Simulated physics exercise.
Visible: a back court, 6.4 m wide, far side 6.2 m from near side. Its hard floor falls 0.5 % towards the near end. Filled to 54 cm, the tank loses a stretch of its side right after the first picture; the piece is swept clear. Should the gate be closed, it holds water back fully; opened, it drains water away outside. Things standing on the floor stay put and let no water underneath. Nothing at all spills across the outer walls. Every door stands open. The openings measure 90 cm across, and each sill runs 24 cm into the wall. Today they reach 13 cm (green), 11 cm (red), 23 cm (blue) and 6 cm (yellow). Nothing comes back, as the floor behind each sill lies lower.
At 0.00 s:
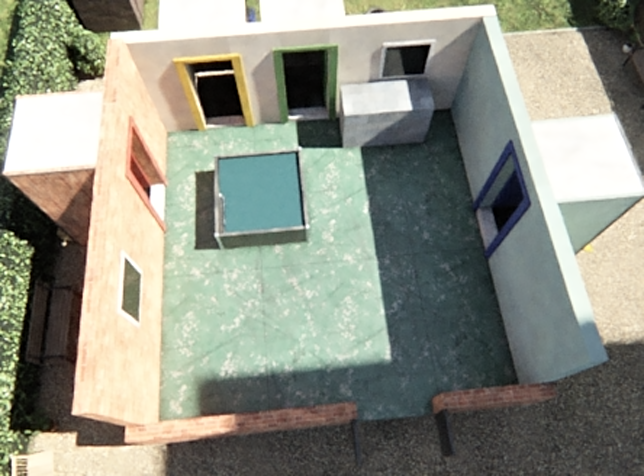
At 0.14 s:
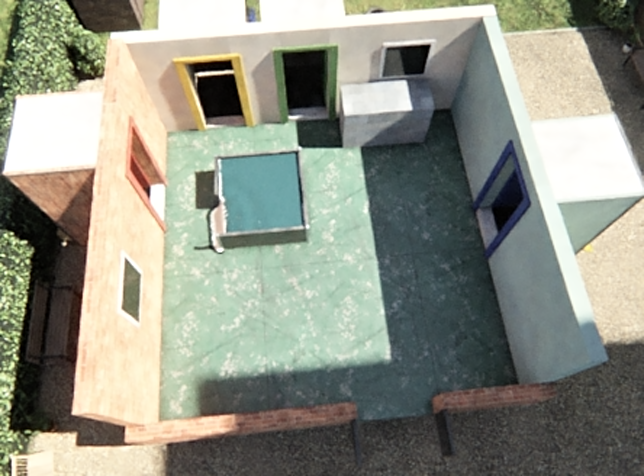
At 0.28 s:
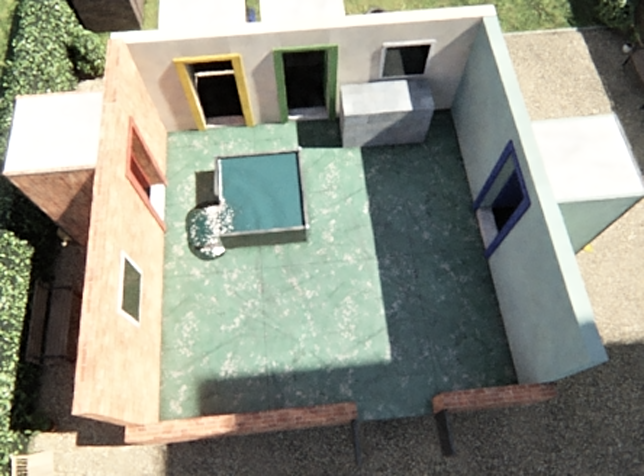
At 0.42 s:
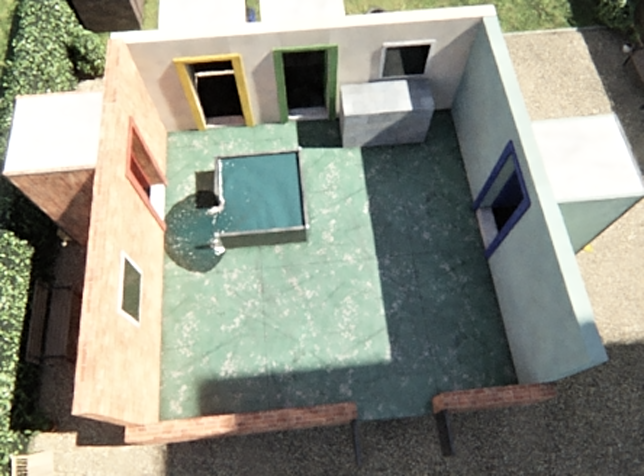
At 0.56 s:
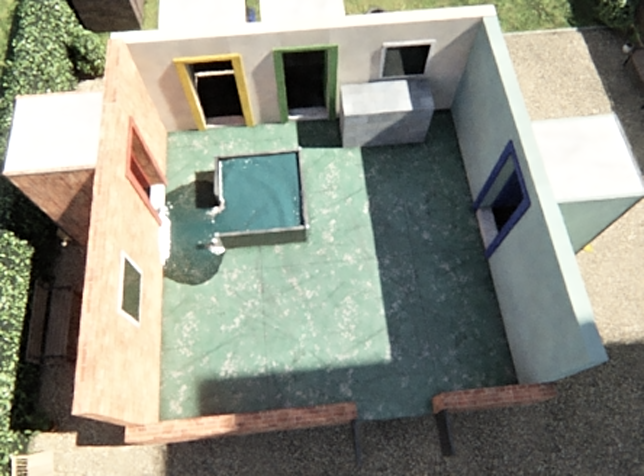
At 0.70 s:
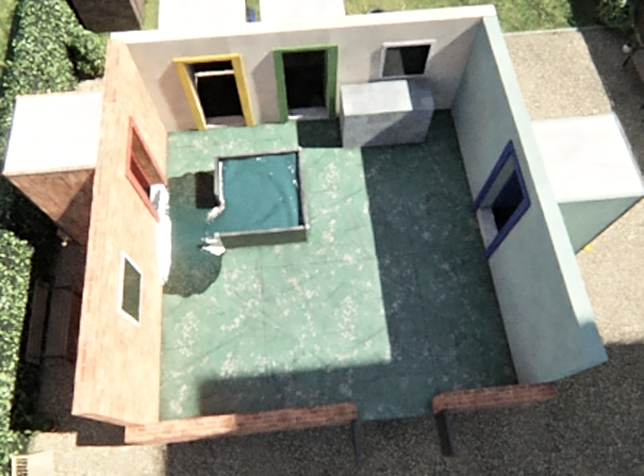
The clip opens on a roofless walled court seen from above, a square tank of still water standing on its green floor. A gap appears at the tank's left side and water pours out, spreading in a rounded, foaming pool that reaches the left wall by the red door and widens along it.
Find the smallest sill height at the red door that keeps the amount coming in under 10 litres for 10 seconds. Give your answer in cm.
The smallest height is roughly 24 cm.
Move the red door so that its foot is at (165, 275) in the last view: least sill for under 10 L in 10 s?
Roughly 25 cm, give or take.
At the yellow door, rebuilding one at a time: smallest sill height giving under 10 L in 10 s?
For yellow, a step near 6.5 cm.
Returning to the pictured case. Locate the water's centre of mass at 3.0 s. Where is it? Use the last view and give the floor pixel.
(226, 242).
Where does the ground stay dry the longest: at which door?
Door: Blue.
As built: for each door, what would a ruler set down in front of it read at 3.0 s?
Depth (cm): Green 0 / red 17 / blue 0 / yellow 8.
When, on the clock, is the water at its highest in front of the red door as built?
Around 1.6 s.
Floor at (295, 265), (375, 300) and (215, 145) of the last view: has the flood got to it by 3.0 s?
Listed order - unwetted, unwetted, soaked through.
After 1.4 s water covers 10 % of the floor, deepest (36 cm) near (173, 245); 22 cm at the red door, 26 litres in over its 11 cm sill.
After 3.0 s water covers 30 % of the floor, deepest (22 cm) near (164, 246); 17 cm at the red door, 93 litres in over its 11 cm sill.
After 10.0 s water covers 85 % of the floor, deepest (7 cm) near (158, 427); 5 cm at the red door, 116 litres in over its 11 cm sill.
At the red door as built, the water arrived by 0.6 s and peaked near 22 cm at 1.6 s.
Run again over the same 10 s with other heights there, 22 litres in over 21 cm, 3 litres over 28.5 cm. The limit of 10 litres is kept from about 24 cm up.
